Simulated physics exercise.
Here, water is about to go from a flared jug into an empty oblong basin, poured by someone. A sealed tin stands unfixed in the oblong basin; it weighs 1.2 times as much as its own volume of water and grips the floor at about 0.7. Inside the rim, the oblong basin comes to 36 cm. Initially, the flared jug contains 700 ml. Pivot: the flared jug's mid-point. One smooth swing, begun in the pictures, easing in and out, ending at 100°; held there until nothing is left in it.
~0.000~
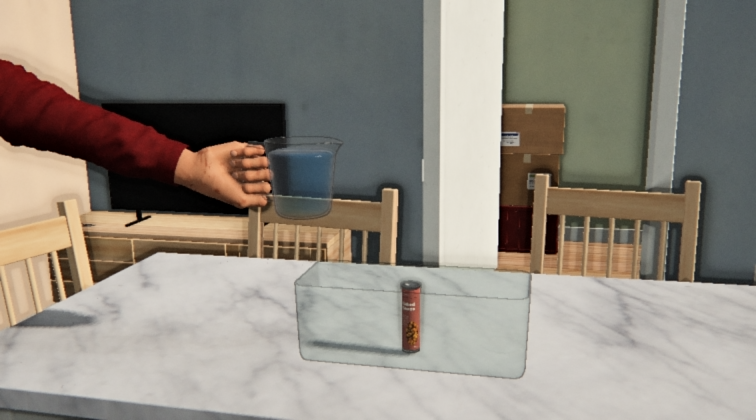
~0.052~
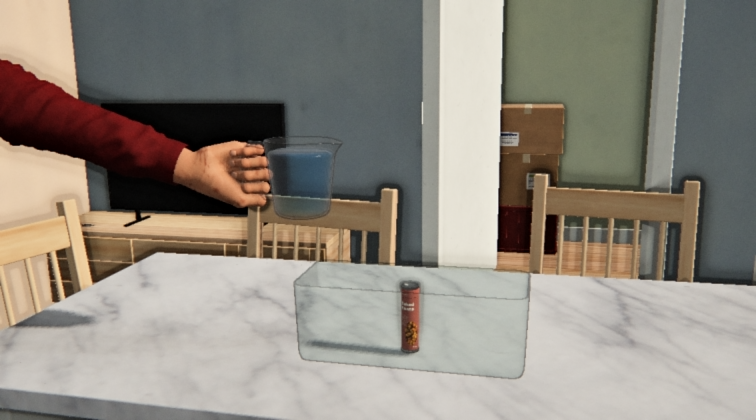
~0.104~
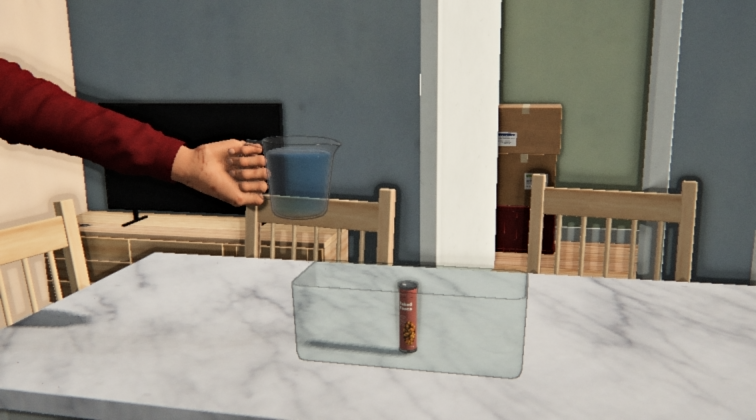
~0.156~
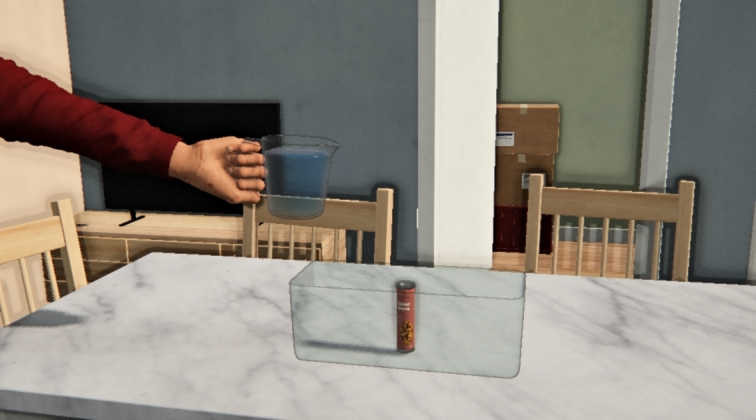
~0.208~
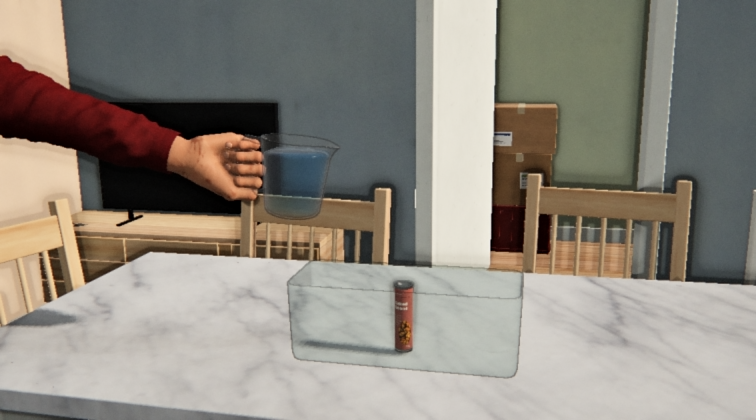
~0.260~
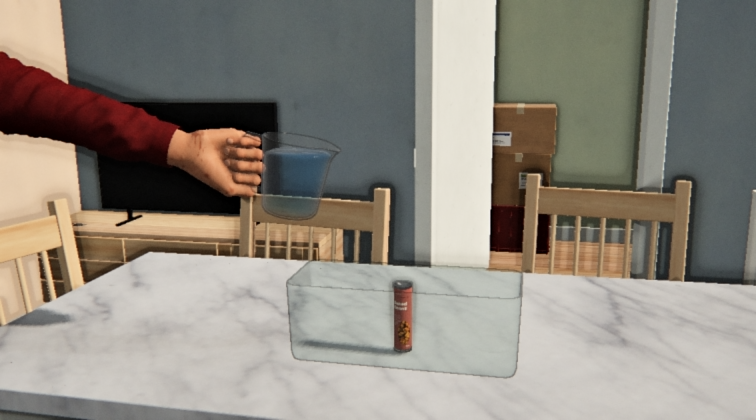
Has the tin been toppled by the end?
It goes down.
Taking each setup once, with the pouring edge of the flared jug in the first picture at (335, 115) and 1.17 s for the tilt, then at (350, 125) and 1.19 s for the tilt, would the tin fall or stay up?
First it tips over; then it tips over.
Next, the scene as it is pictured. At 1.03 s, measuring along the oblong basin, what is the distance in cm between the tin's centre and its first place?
Close to 3 cm.
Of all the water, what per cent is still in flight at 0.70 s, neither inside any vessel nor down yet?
Some 16 per cent.
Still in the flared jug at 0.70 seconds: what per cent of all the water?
I'd estimate some 80 % remains.
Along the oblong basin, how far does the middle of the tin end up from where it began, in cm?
All told, the tin's centre has moved close to 8.5 cm.
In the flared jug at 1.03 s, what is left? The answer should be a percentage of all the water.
28 per cent or so.
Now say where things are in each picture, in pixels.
Tilt 0°; pouring edge (343, 142); surface from (272, 151) to (335, 152); the oblong basin's rim runs from (307, 273) to (530, 286); the tin's top is at (411, 288), in the first frame.
Tilt 0°; pouring edge (343, 142); surface from (271, 151) to (335, 152), in the second frame.
Tilt 2°; pouring edge (342, 143); surface from (270, 150) to (333, 152), in the third frame.
Tilt 4°; pouring edge (341, 145); surface from (268, 150) to (332, 153), in the fourth frame.
Tilt 7°; pouring edge (340, 147); surface from (267, 150) to (331, 153), in the fifth frame.
Tilt 10°; pouring edge (341, 150); surface from (268, 150) to (334, 153), in the sixth frame.
After 0.70 s the tilt is 61° and 79 per cent is still to pour; the tin stands where it began.
After 1.03 s the tilt is 93° and 28 per cent is still to pour; the tin leans 33°.
After 1.37 s the tilt is 100° and 2 per cent is still to pour; the tin lies on its side.
After 1.74 s the tilt is 100° and 0 per cent is still to pour; the tin lies on its side.
In the end the tin lies on its side.
